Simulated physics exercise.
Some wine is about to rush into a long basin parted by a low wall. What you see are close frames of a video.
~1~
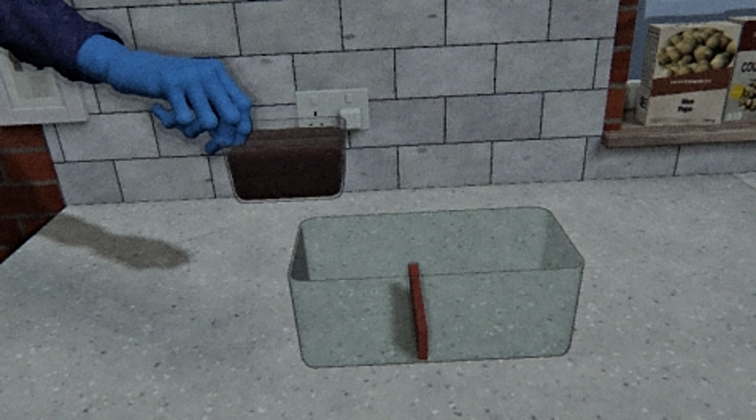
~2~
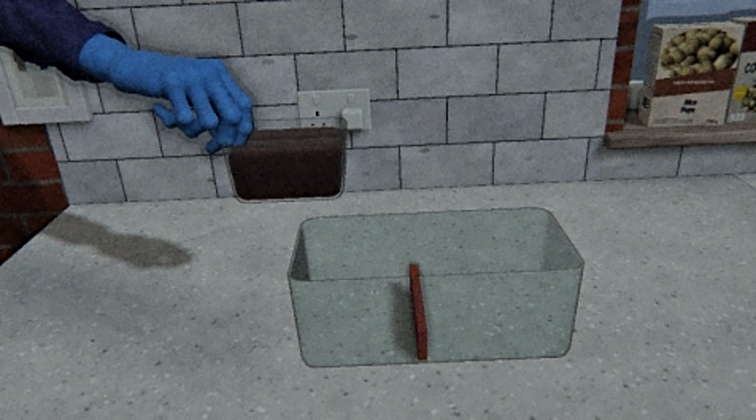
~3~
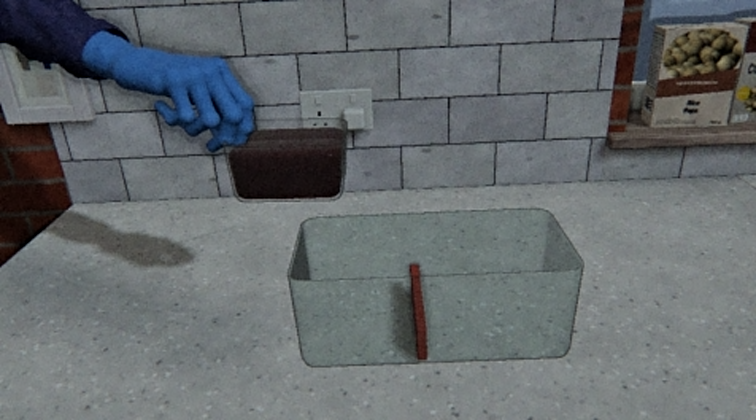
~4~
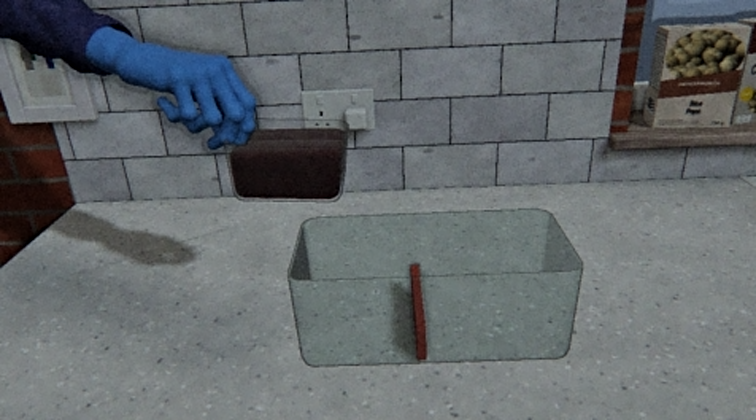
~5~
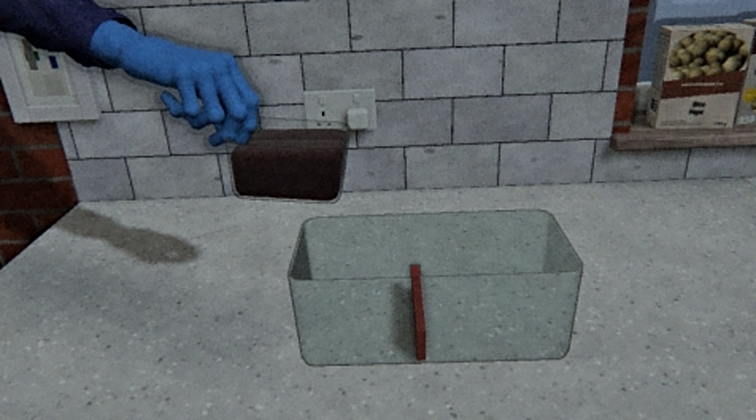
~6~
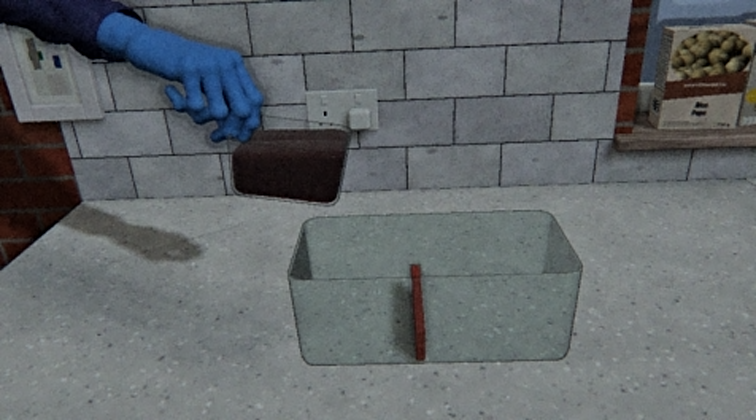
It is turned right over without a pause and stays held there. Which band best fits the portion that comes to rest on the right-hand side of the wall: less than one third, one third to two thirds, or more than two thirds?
It is one third to two thirds.
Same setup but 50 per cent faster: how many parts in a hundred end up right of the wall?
About 40 %.
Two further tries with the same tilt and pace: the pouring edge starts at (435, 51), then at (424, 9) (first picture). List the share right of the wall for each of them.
95 %, then 95 %.
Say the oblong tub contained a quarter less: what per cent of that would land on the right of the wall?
That works out to some 20 %.
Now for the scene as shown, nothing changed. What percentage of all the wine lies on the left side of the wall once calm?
Share approx. 55 per cent.
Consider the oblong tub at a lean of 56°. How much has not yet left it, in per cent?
Roughly 55 percent.
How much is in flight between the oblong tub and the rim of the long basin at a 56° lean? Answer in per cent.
I'd put it near 25 per cent.
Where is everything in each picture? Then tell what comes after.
Tilt 0°; pouring edge (344, 130); surface from (234, 142) to (343, 137); the long basin's rim runs from (295, 248) to (565, 235); the wall's top is at (418, 295), in the first picture.
Tilt 0°; pouring edge (345, 131); surface from (235, 142) to (343, 137), in the second picture.
Tilt 2°; pouring edge (345, 133); surface from (236, 142) to (344, 138), in the third picture.
Tilt 3°; pouring edge (346, 135); surface from (237, 142) to (344, 139), in the fourth picture.
Tilt 6°; pouring edge (348, 138); surface from (239, 141) to (345, 140), in the fifth picture.
Tilt 9°; pouring edge (349, 141); surface from (240, 142) to (348, 140), in the sixth picture.
A moment on, the oblong tub is tipped part way and 57 per cent is still to pour, 11 is left of the wall and 5 right of it.
Next, the oblong tub is tipped on its side and 13 per cent is still to pour, 36 is left of the wall and 44 right of it.
Then the oblong tub is tipped on its side and 2 per cent is still to pour, 52 is left of the wall and 45 right of it.
Later the oblong tub is tipped on its side and 0 per cent is still to pour, 54 is left of the wall and 45 right of it.
At rest 54 per cent lies left of the wall, 45 right of it and 1 outside.
